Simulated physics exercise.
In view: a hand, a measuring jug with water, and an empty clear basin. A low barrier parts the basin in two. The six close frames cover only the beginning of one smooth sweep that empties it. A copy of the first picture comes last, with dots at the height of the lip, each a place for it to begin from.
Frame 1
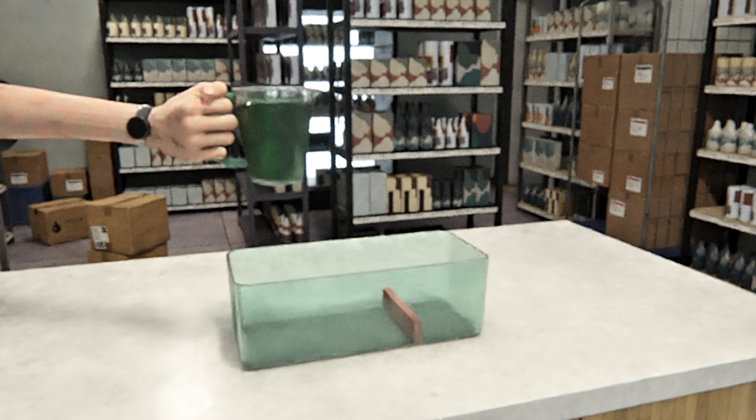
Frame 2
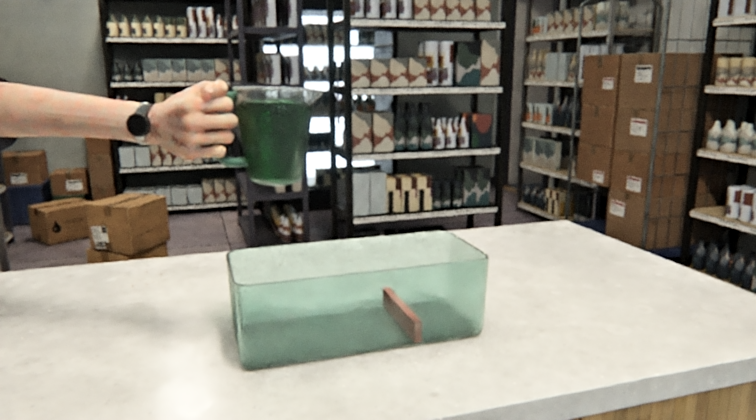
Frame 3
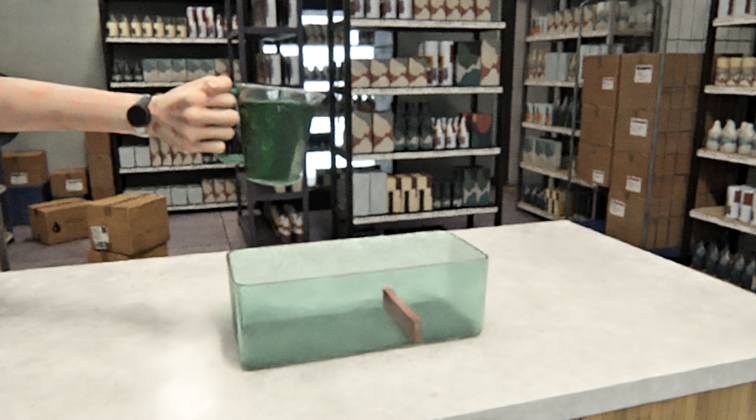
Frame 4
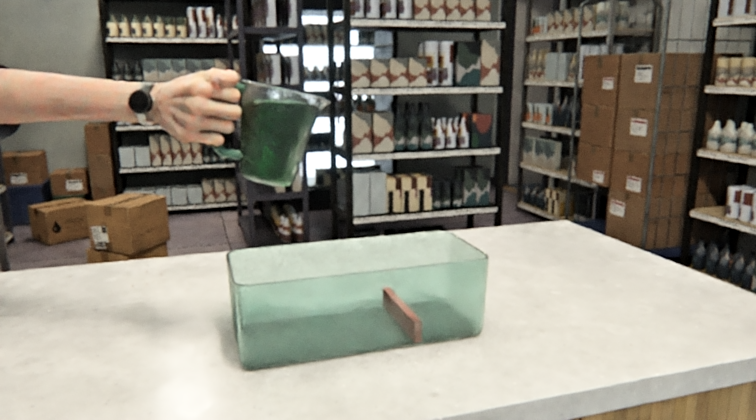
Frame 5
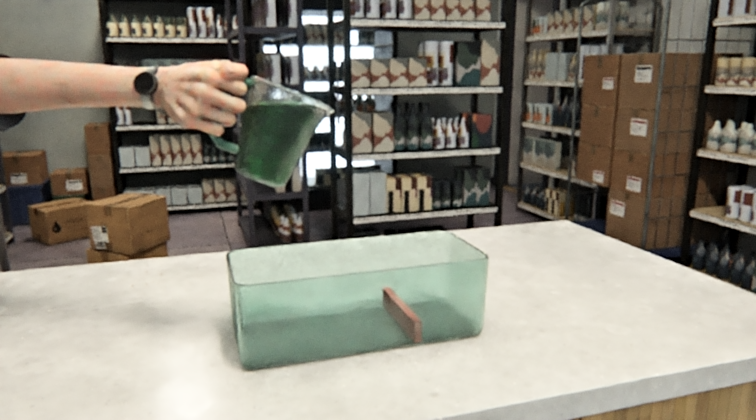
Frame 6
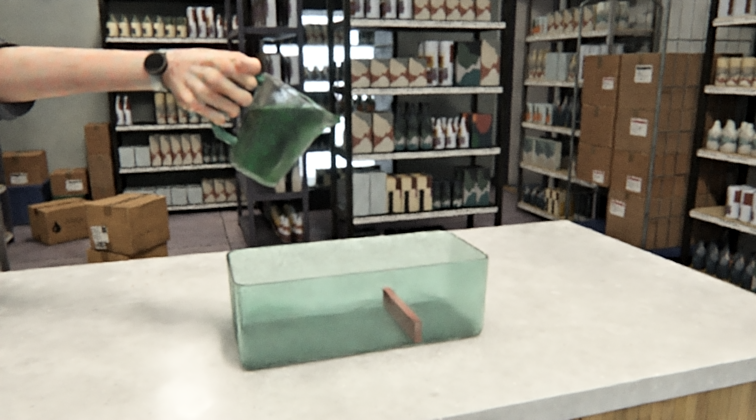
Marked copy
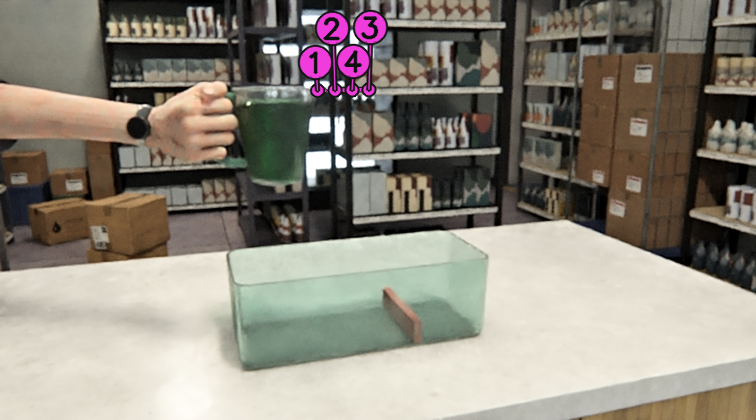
To begin with, a hand wearing a dark watch holds a green-tinted jug of liquid upright above a clear basin with a low reddish barrier, on a pale counter in a stockroom. The hand then gradually tilts the jug to the right, until liquid just reaches over its lip.
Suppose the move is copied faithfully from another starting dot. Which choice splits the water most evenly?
Go for 4.
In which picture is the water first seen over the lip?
In picture 6.
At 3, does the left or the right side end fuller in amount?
More ends on the right.
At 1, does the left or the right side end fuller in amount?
The left one.
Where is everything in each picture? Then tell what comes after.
Upright, lip at (321, 90); basin from (241, 368) to (482, 332); top of the wall at (401, 303); nothing has left yet, in the first frame.
Upright, lip at (322, 91); nothing has left yet, in the second frame.
Tipped about 6°, lip at (325, 95); nothing has left yet, in the third frame.
Tipped about 13°, lip at (329, 102); nothing has left yet, in the fourth frame.
Tipped about 22°, lip at (333, 111); nothing has left yet, in the fifth frame.
Tipped about 34°, lip at (336, 123); water is over the lip, down to (336, 123), in the sixth frame.
In magenta, 1 at (317, 90); 2 at (335, 90); 3 at (368, 89); 4 at (352, 90).
If 1 is chosen, about 85 % ends left of the wall and 10 % right of it; 5 % is lost outside.
If 2 is chosen, about 72 % ends left of the wall and 24 % right of it; 3 % is lost outside.
If 3 is chosen, about 28 % ends left of the wall and 69 % right of it; 3 % is lost outside.
If 4 is chosen, about 48 % ends left of the wall and 50 % right of it.
